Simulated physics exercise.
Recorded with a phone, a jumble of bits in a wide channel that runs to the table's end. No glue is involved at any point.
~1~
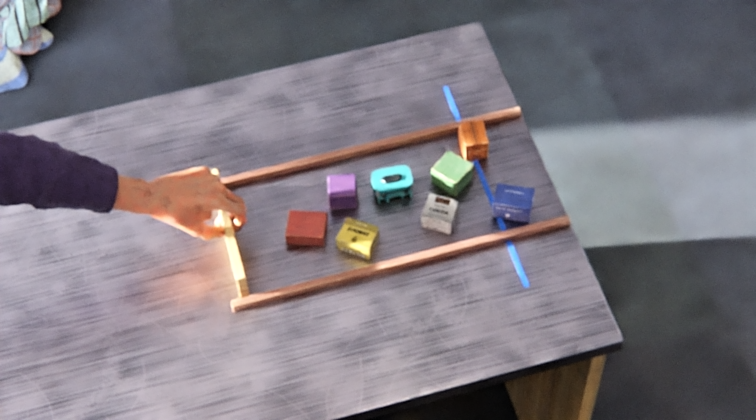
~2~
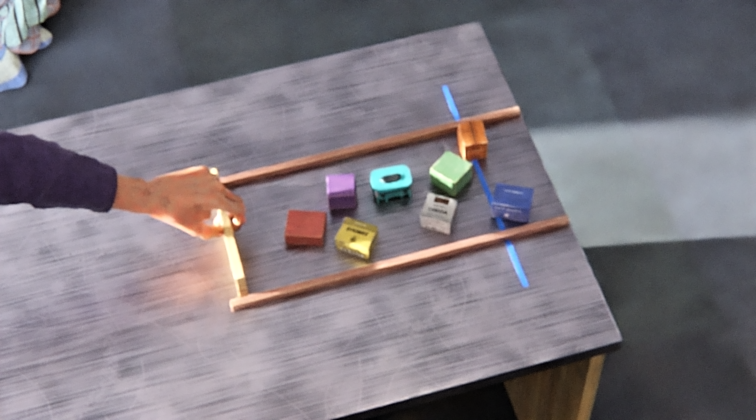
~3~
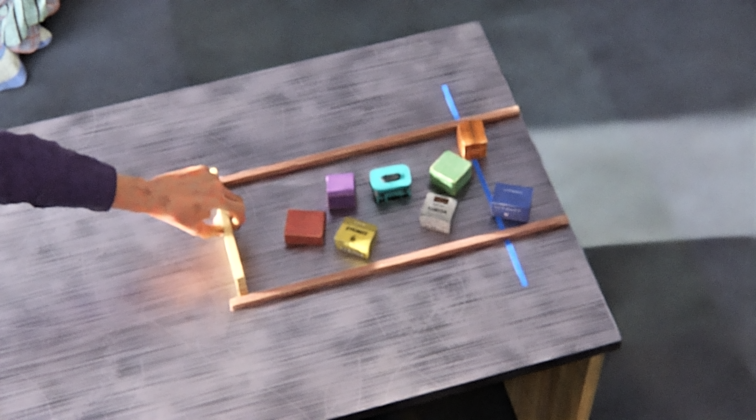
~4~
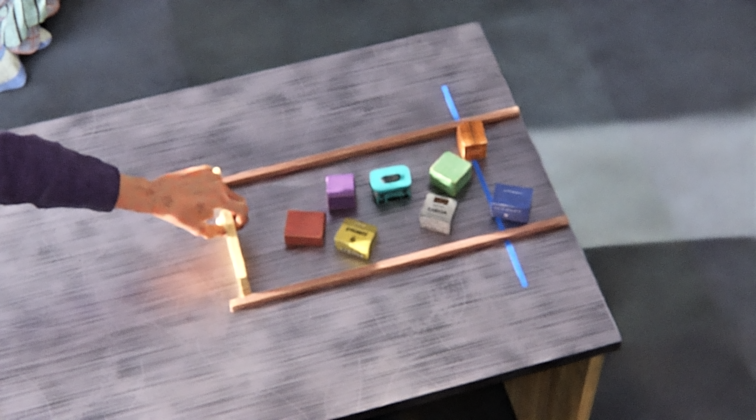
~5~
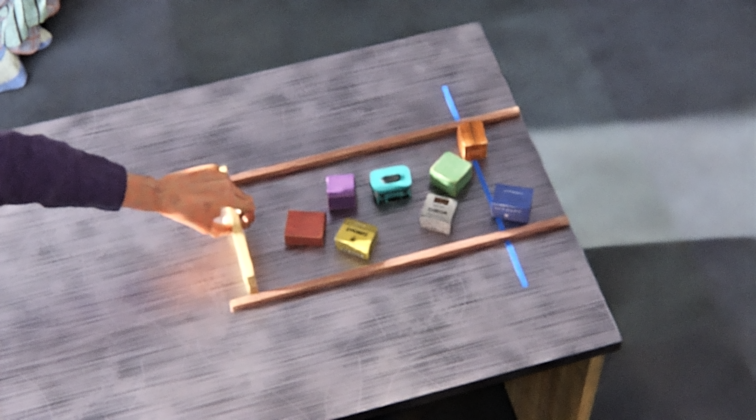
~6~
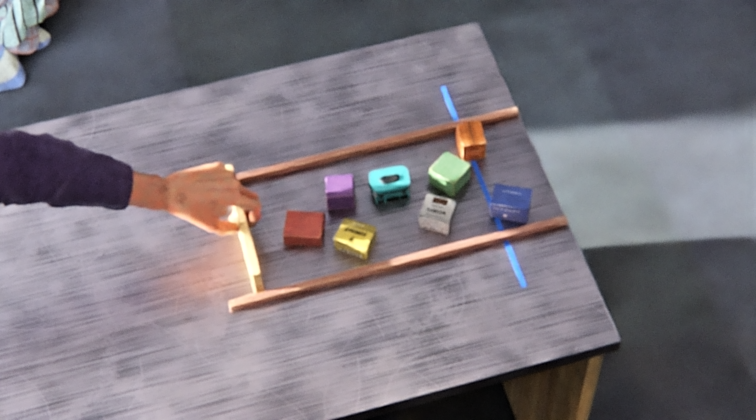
A hand slides a wooden bar slightly right between two rails toward scattered, unmoving colourful blocks.
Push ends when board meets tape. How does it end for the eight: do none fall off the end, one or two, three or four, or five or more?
It ends with one or two off the end.
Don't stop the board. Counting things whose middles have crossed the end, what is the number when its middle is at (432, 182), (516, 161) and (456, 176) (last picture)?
0; 5; 0.
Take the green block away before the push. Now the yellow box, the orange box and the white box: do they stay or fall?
The yellow box stays put, the orange box goes down, the white box stays put.
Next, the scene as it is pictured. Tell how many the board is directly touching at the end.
3.
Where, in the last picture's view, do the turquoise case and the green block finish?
In the last picture the turquoise case sits around (504, 133) and the green block around (535, 157).
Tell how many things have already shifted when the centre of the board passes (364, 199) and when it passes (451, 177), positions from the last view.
That makes 5 at the first spot and 8 at the second.
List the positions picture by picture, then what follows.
Blue box (513, 203); orange box (473, 141); green block (452, 174); board (229, 233); tape (484, 181), in the first picture.
Orange box (473, 140); red block (306, 228), in the second picture.
Green block (451, 173); turquoise case (391, 184), in the third picture.
Blue box (512, 203); purple block (341, 192), in the fourth picture.
Orange box (472, 141); white box (439, 214), in the fifth picture.
Blue box (511, 203); orange box (471, 141); green block (450, 174); board (244, 229); tape (481, 181), in the sixth picture.
Soon after, none off yet; blue box at rest near (511, 203); orange box at rest near (471, 141); green block at rest near (450, 174).
Then, none off yet; blue box at rest near (511, 203); orange box moved a little near (485, 135); green block moved about its own width near (478, 163).
At rest, the number that fall off is one or two; fallen, blue box.
